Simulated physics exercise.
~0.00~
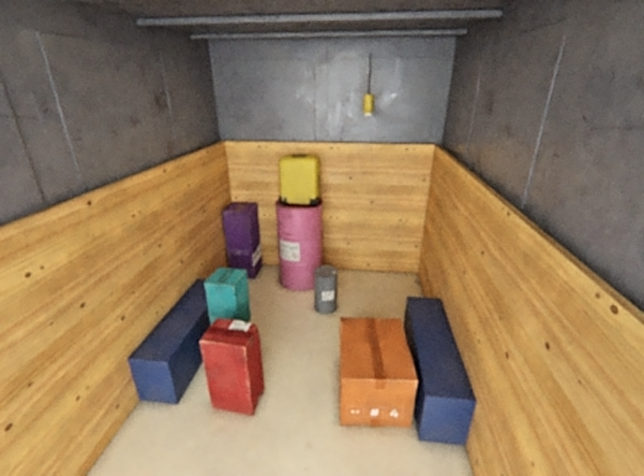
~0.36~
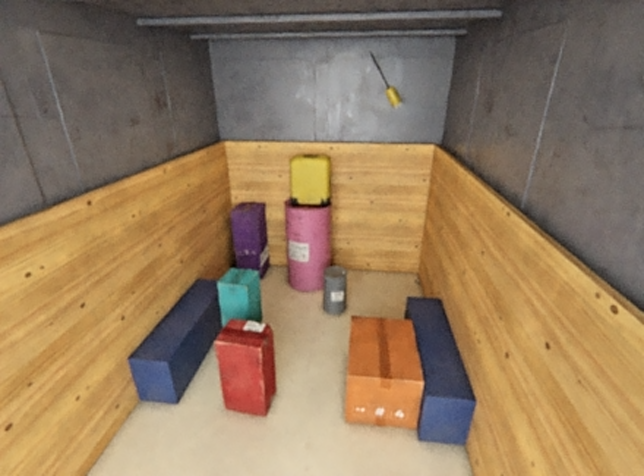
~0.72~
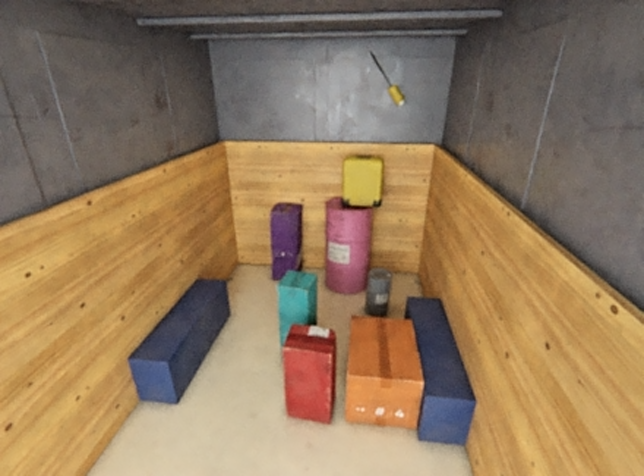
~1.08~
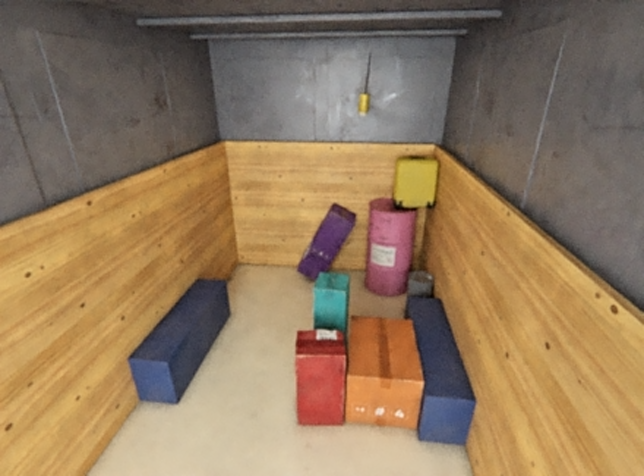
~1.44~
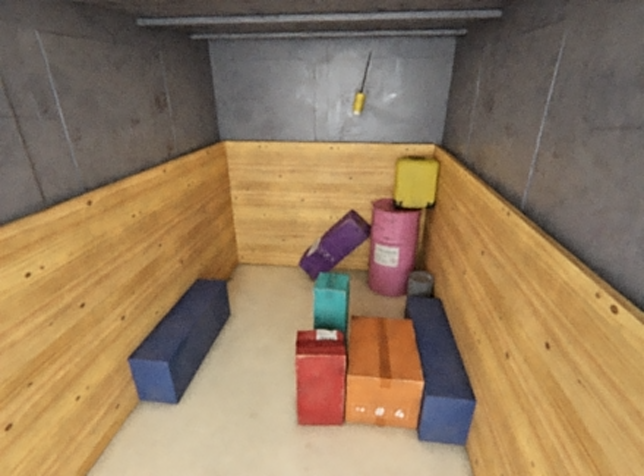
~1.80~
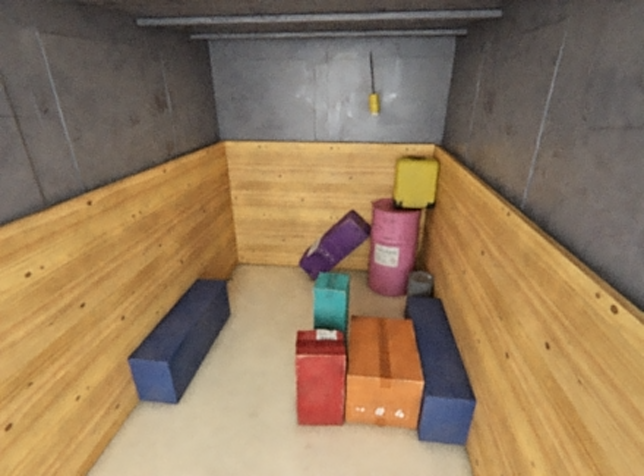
The pink drum and other loads slide right in the van, and the purple box topples.
